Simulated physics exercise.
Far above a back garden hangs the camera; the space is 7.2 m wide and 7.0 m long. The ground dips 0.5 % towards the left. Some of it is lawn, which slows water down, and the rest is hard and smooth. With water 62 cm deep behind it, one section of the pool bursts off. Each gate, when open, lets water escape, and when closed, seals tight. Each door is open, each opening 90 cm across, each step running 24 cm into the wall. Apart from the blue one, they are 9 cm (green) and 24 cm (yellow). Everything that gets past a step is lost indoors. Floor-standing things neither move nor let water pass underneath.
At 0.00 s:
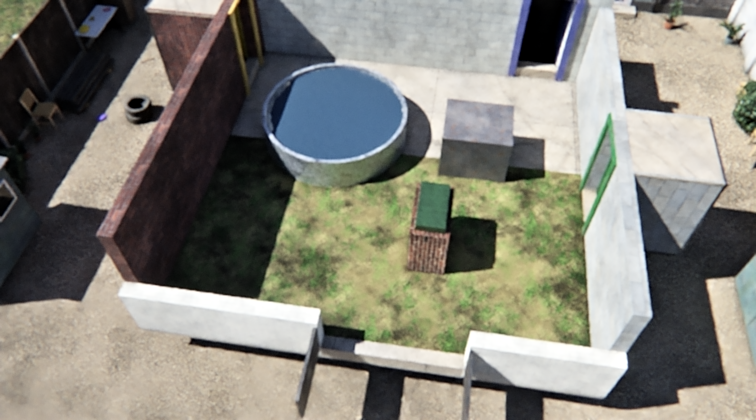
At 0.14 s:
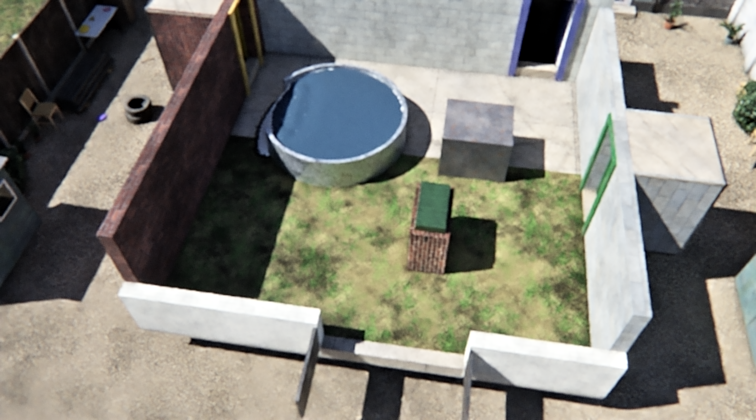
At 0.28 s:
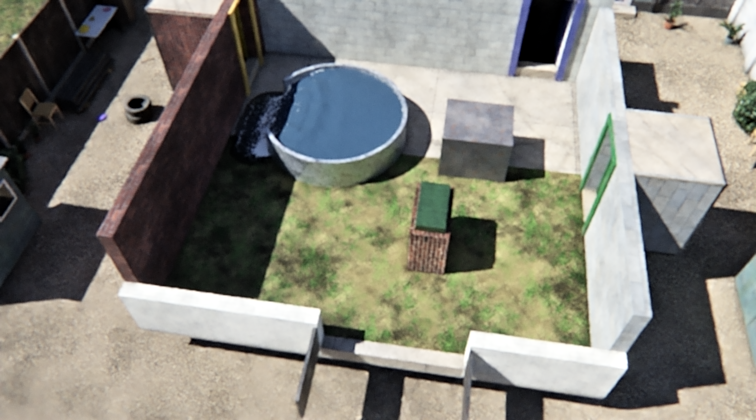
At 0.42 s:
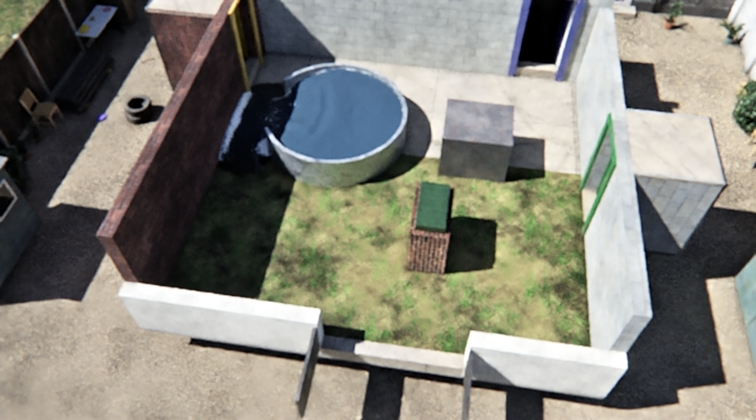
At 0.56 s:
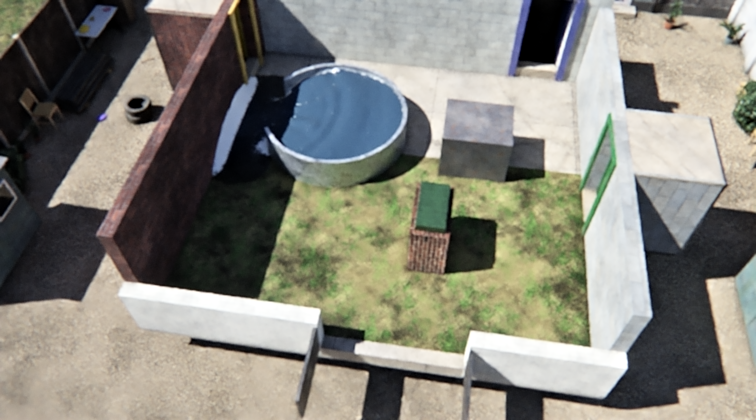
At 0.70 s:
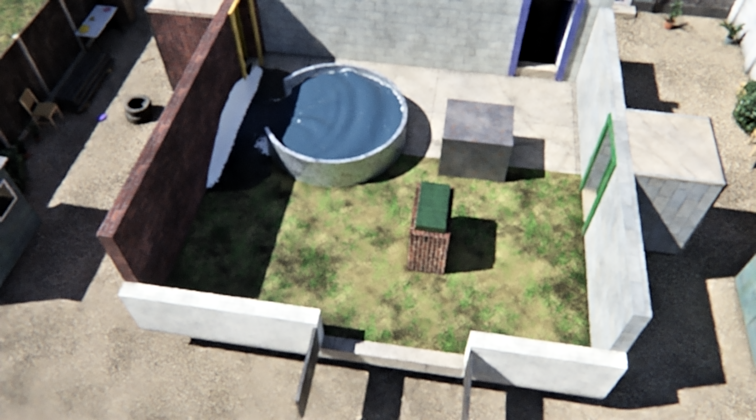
We see a walled garden from above with a round pool of still water; then water pours from the pool's left side, spreads across the ground to the brown wall, and runs along it towards the viewer.
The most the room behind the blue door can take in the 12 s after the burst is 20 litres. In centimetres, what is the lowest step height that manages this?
9 cm.
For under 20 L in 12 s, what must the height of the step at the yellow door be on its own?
Roughly 20 cm at the yellow door.
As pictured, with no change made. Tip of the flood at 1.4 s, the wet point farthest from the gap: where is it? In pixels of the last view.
The farthest wet point sits near (186, 241) in the last view.
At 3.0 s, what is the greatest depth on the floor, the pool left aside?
Roughly 39 cm.
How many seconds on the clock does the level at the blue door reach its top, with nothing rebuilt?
I'd guess close to 8.0 seconds.
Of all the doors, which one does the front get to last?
Last of all is the green door.
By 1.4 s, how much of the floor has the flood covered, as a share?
I'd say near 15 percent is wet.
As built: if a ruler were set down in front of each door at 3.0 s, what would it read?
Depths, in cm - green: 0, yellow: 19, blue: 0.
After 1.4 s water covers 15 % of the floor, deepest (53 cm) near (235, 124); it has not reached the blue door.
After 3.0 s water covers 40 % of the floor, deepest (39 cm) near (263, 60); it has not reached the blue door.
After 12.0 s water covers 100 % of the floor, deepest (10 cm) near (233, 130); 8 cm at the blue door, 0 litres in over its 25 cm step.
At the blue door as built, the water arrived by 3.7 s and peaked near 13 cm at 8.0 s.
With a step of 8 cm, 28 litres would have come in within the 12 s; with 11 cm, 7 litres. So under 20 litres takes about 9 cm.
